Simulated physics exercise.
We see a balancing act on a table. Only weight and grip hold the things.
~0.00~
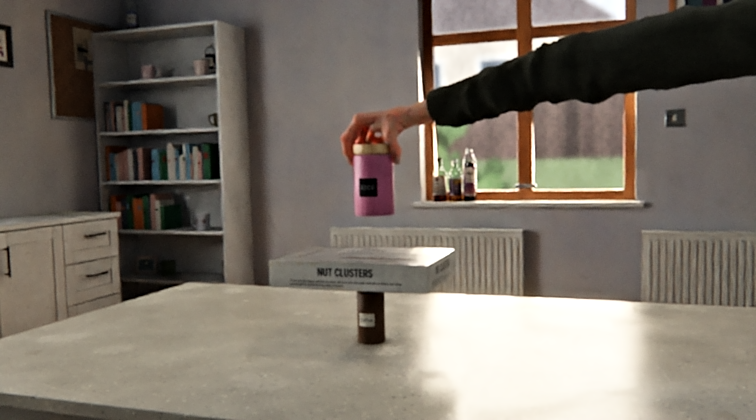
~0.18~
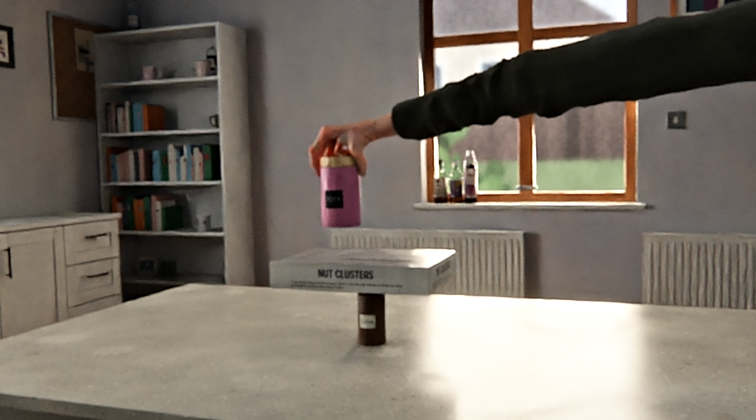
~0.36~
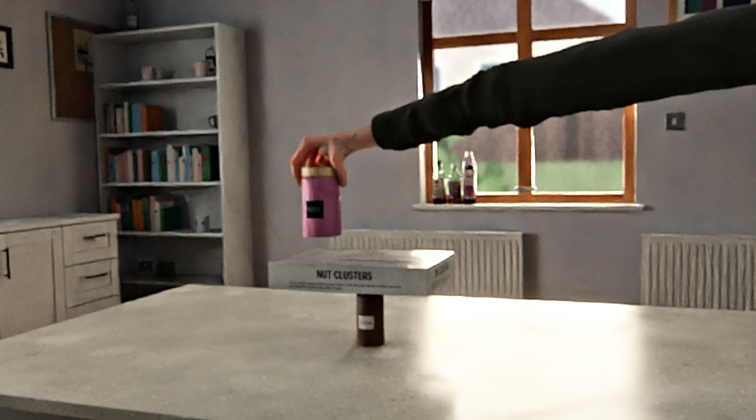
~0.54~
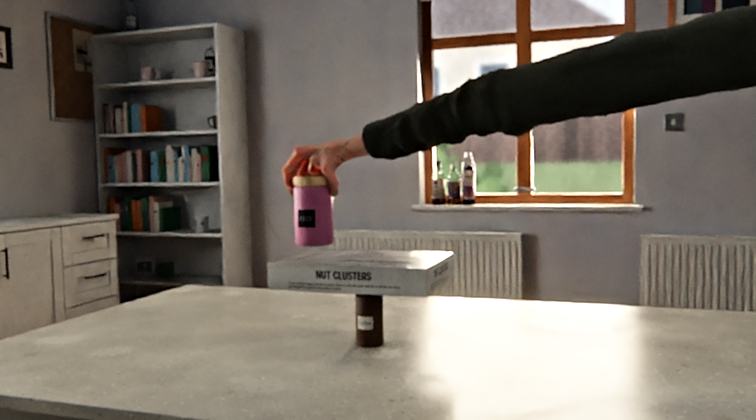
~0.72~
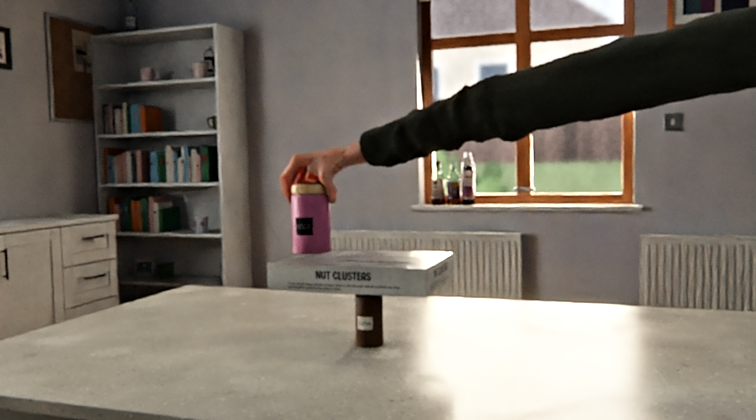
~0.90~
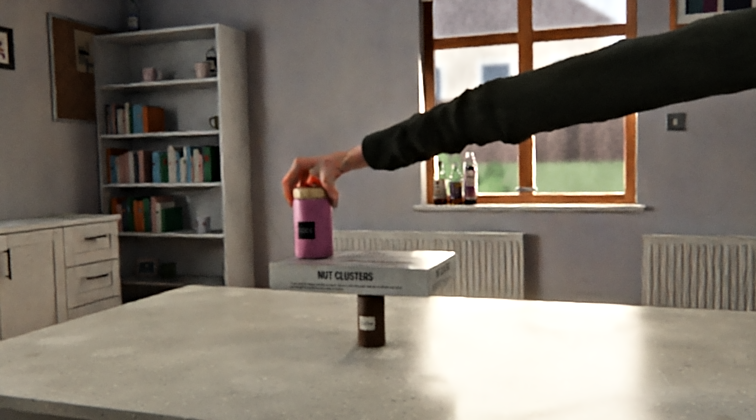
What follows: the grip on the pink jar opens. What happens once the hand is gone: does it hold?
The stack gives way.
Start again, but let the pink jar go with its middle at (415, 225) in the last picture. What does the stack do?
Then it comes apart.
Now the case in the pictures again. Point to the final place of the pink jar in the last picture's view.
Near (194, 315).
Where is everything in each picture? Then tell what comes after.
In the first picture, still above its spot; pink jar (374, 180); white packet (366, 268).
In the second picture, still above its spot; pink jar (341, 191); white packet (366, 269).
In the third picture, still above its spot; pink jar (322, 201); white packet (365, 270).
In the fourth picture, still above its spot; pink jar (313, 210); white packet (364, 271).
In the fifth picture, still above its spot; pink jar (311, 218); white packet (364, 271).
In the sixth picture, in place under the hand; pink jar (313, 222); white packet (366, 271).
After 1.30 s, pink jar now fallen; white packet tipped 52° from how it was.
After 1.60 s, white packet now fallen; brown shaker slid well along.
At rest (2.0 s), fallen, white packet and pink jar; moved from the start, brown shaker. Seen from the same camera at the end, pink jar near (194, 315). The stack loses its balance.
